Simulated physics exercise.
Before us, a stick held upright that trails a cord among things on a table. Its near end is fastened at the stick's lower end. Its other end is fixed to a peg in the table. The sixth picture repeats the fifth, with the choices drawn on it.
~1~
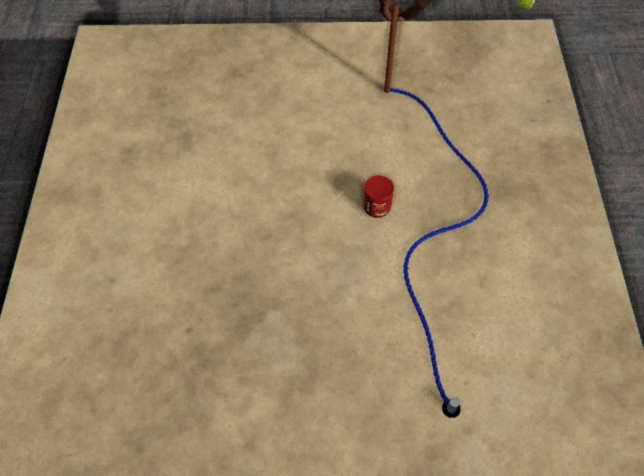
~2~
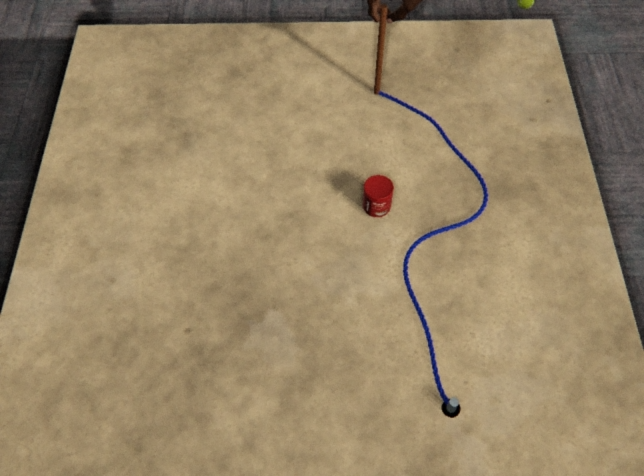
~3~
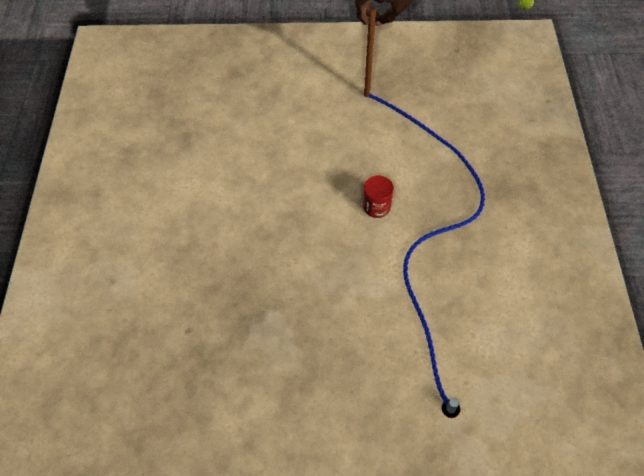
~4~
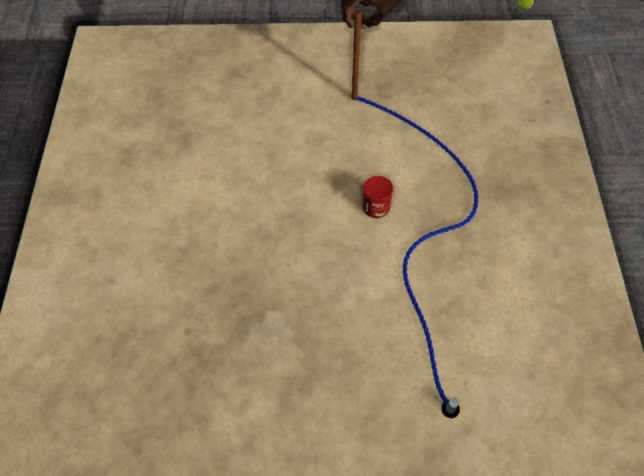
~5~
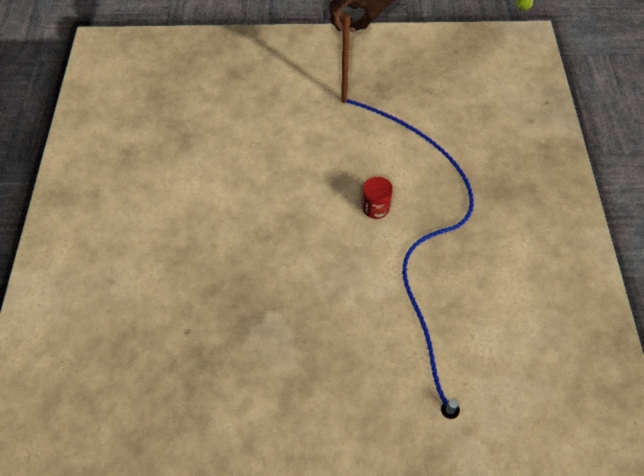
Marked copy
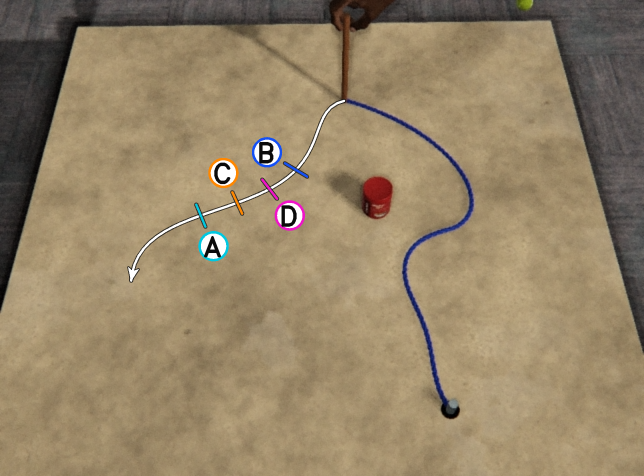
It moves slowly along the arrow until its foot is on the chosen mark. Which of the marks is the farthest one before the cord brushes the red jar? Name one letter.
All is well up to C.
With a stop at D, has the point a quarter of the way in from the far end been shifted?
No.
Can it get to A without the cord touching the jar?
No.
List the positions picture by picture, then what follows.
Red jar (378, 197); peg (453, 406), in the first picture.
Red jar (378, 197); peg (452, 405), in the second picture.
Red jar (378, 197); peg (453, 406), in the third picture.
Red jar (377, 198); peg (452, 406), in the fourth picture.
Red jar (377, 198); peg (452, 407), in the fifth picture.
On the copy, A at (201, 216); B at (296, 170); C at (237, 203); D at (270, 189); the route from (344, 101) via (258, 195) to (131, 281).
On C. First, foot of the stick (315, 139), middle of the cord (458, 223).
Then, foot of the stick (286, 180), middle of the cord (457, 222).
Finally, foot of the stick (237, 204), middle of the cord (449, 218); nothing has been touched.
By contrast, A brings the cord against the jar; B is safe but short; D is safe but short.
